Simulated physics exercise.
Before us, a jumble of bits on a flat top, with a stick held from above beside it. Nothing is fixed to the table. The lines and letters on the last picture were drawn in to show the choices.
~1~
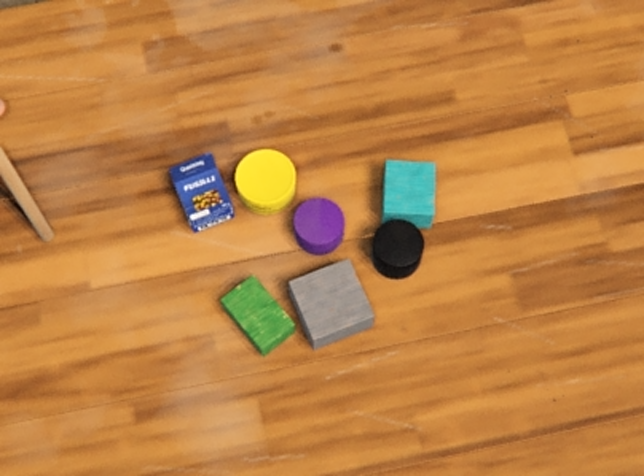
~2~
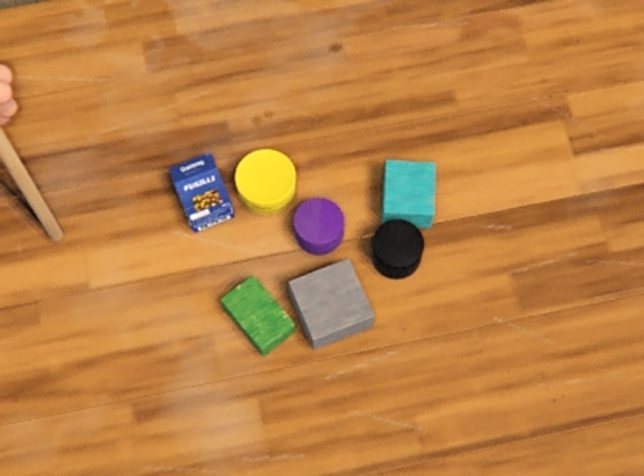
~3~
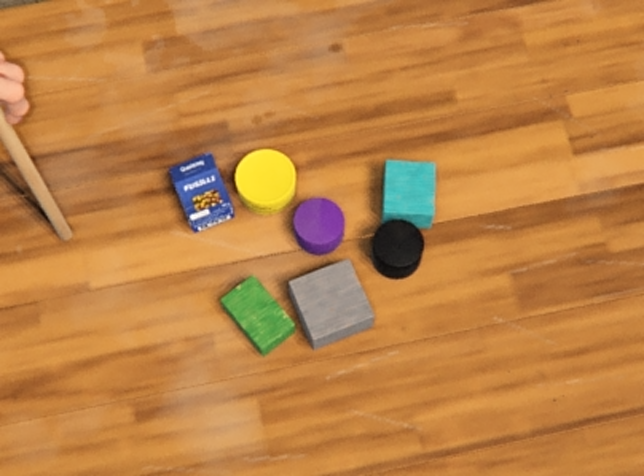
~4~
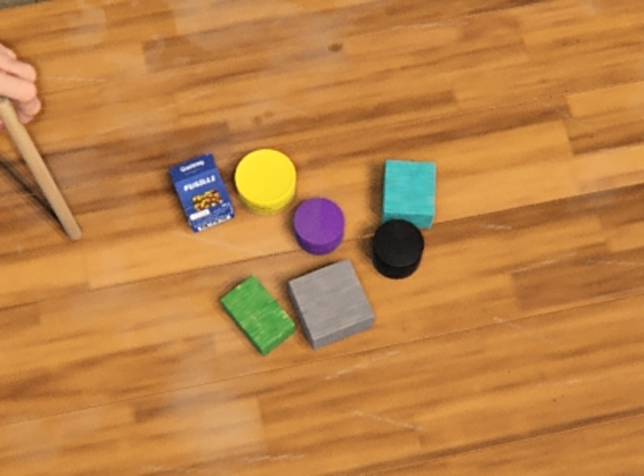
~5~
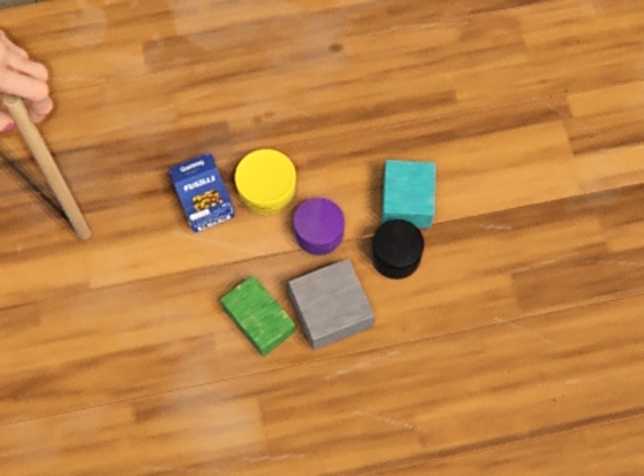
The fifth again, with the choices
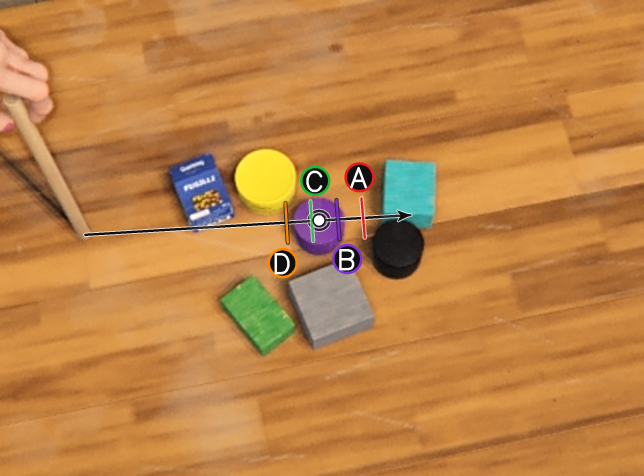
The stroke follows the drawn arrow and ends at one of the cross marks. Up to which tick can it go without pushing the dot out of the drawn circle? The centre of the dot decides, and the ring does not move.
It should halt at D.
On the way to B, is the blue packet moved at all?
Yes.
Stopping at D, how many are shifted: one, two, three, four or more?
Two.
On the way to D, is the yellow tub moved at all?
By then, yes.
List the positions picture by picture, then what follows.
The first picture shows black tin (397, 250); purple tin (319, 227); green block (258, 316).
The second picture shows green block (258, 316); yellow tub (266, 182).
The third picture shows blue packet (202, 193); turquoise block (408, 195).
The fourth picture shows grey block (331, 304); black tin (397, 250).
The fifth picture shows purple tin (319, 227); green block (258, 316); yellow tub (266, 182).
On the marked copy, A at (363, 218); B at (338, 219); C at (312, 221); D at (287, 222); the arrow from (85, 235) to (410, 215); the white dot at (319, 221).
Following D. Soon after the start, foot of the stick (158, 231).
Later, foot of the stick (232, 227); yellow tub (285, 164); blue packet (221, 186).
In the end, foot of the stick (287, 223); yellow tub (287, 161); blue packet (223, 185); the dot is still in its ring.
As for the rest, A shifts the dotted thing to (360, 242); B shifts the dotted thing to (355, 238); C shifts the dotted thing to (338, 231).
